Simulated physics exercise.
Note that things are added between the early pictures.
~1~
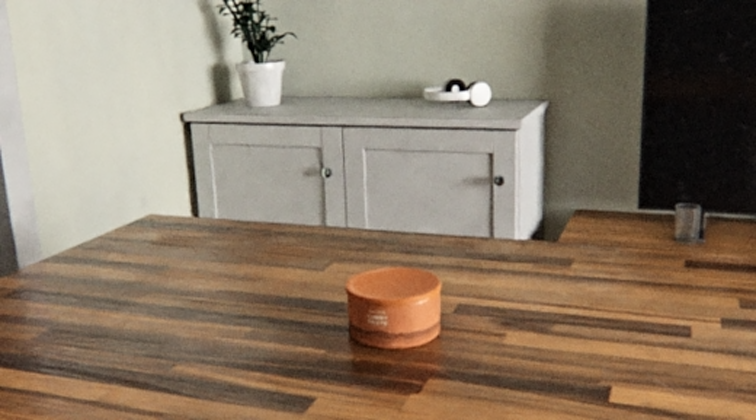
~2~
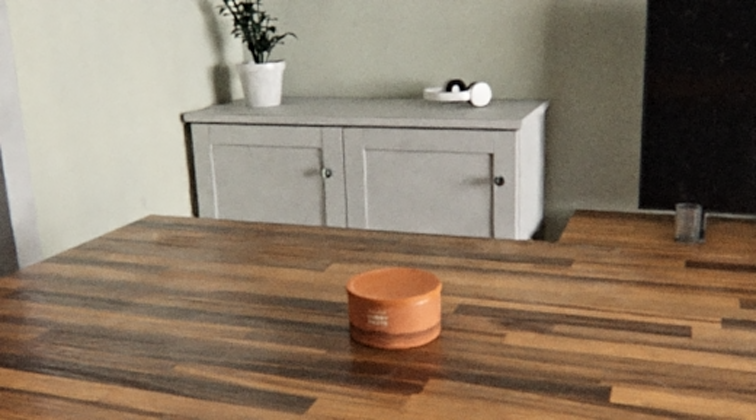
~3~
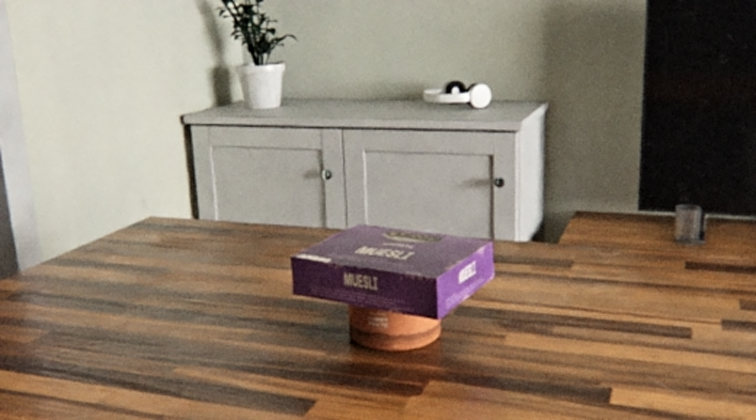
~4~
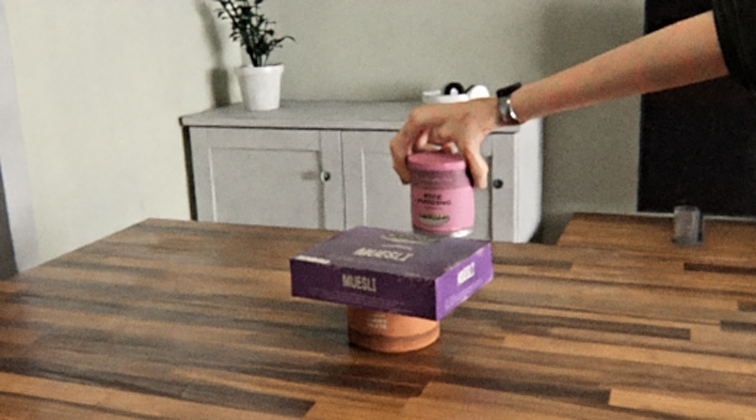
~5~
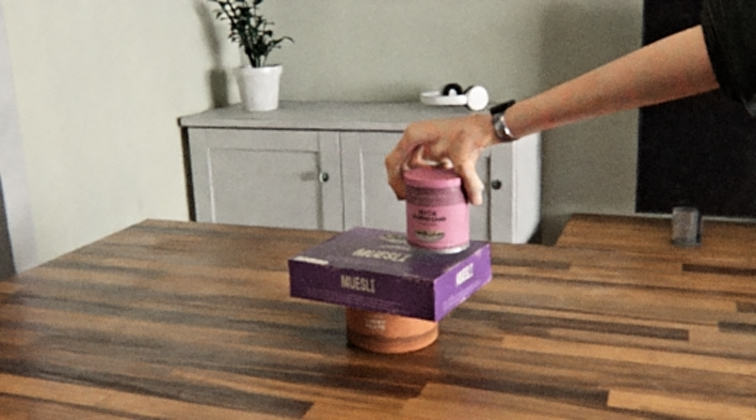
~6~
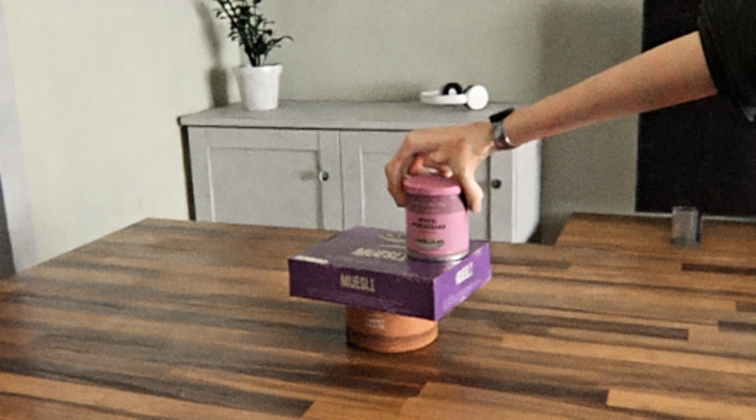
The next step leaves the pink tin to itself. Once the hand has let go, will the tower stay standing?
It is going to rest securely.
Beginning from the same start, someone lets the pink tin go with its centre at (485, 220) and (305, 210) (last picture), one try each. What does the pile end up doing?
It caves in in the first case and caves in in the second case.
Then, 0.70 s on from there, no change.
Then, 1.60 s on from there, pink tin resting near (438, 218).
In the end, all 3 unmoved. At the end, from the last picture's camera, pink tin near (438, 218). The pile holds.
